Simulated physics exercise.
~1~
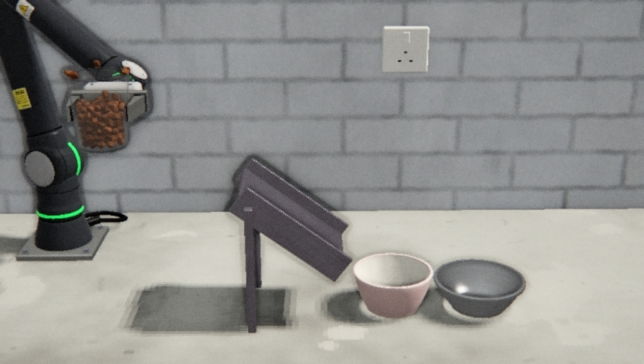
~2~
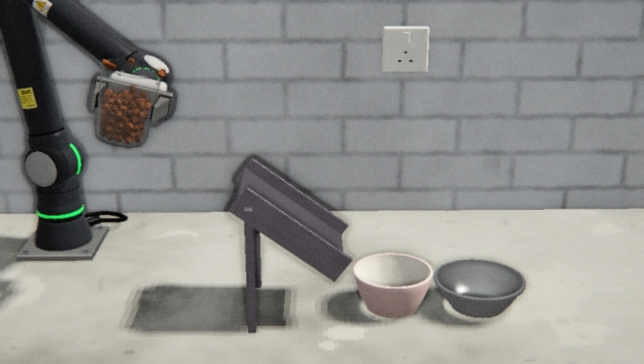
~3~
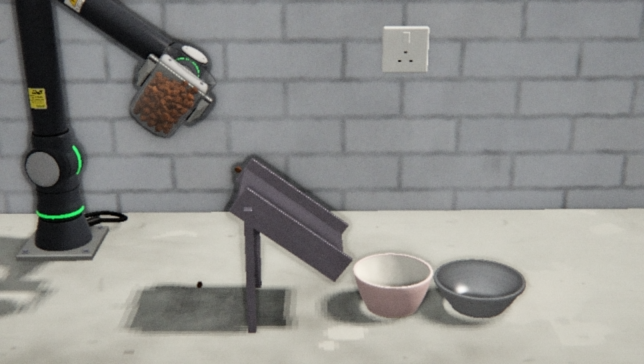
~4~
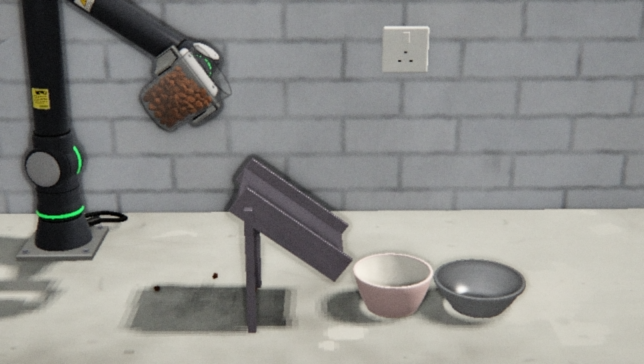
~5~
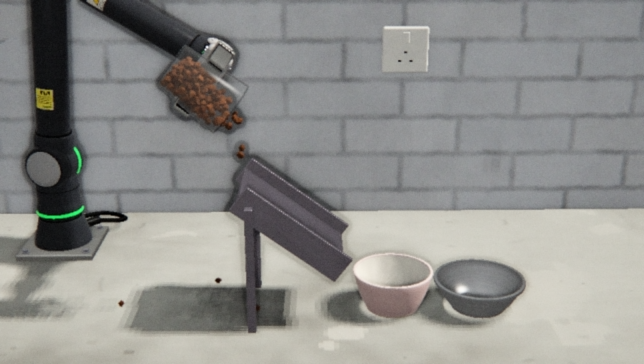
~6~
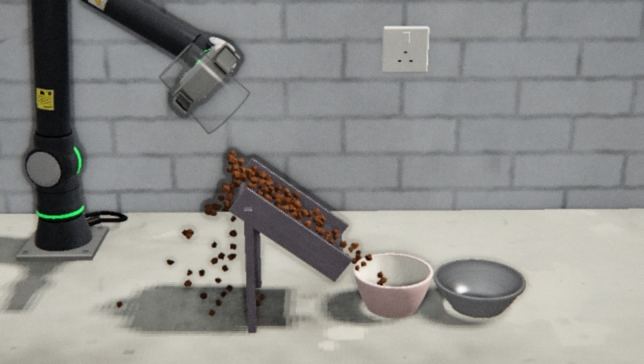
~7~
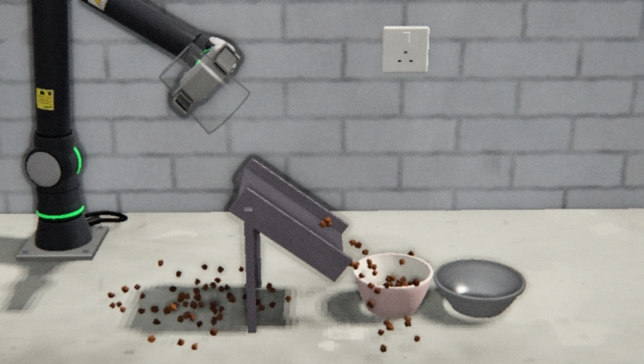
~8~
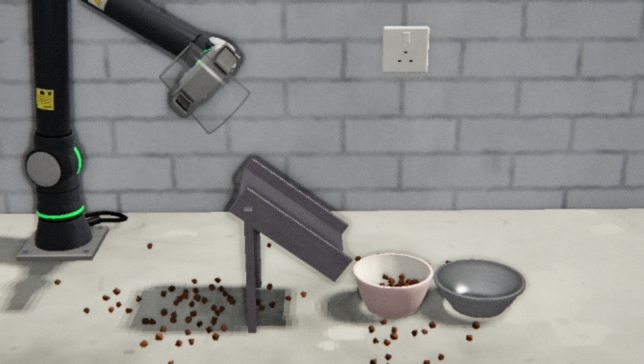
Robot arm tipping brown pellets from a clear tumbler onto a sloping chute, some landing in the pink bowl, many scattering across the table.
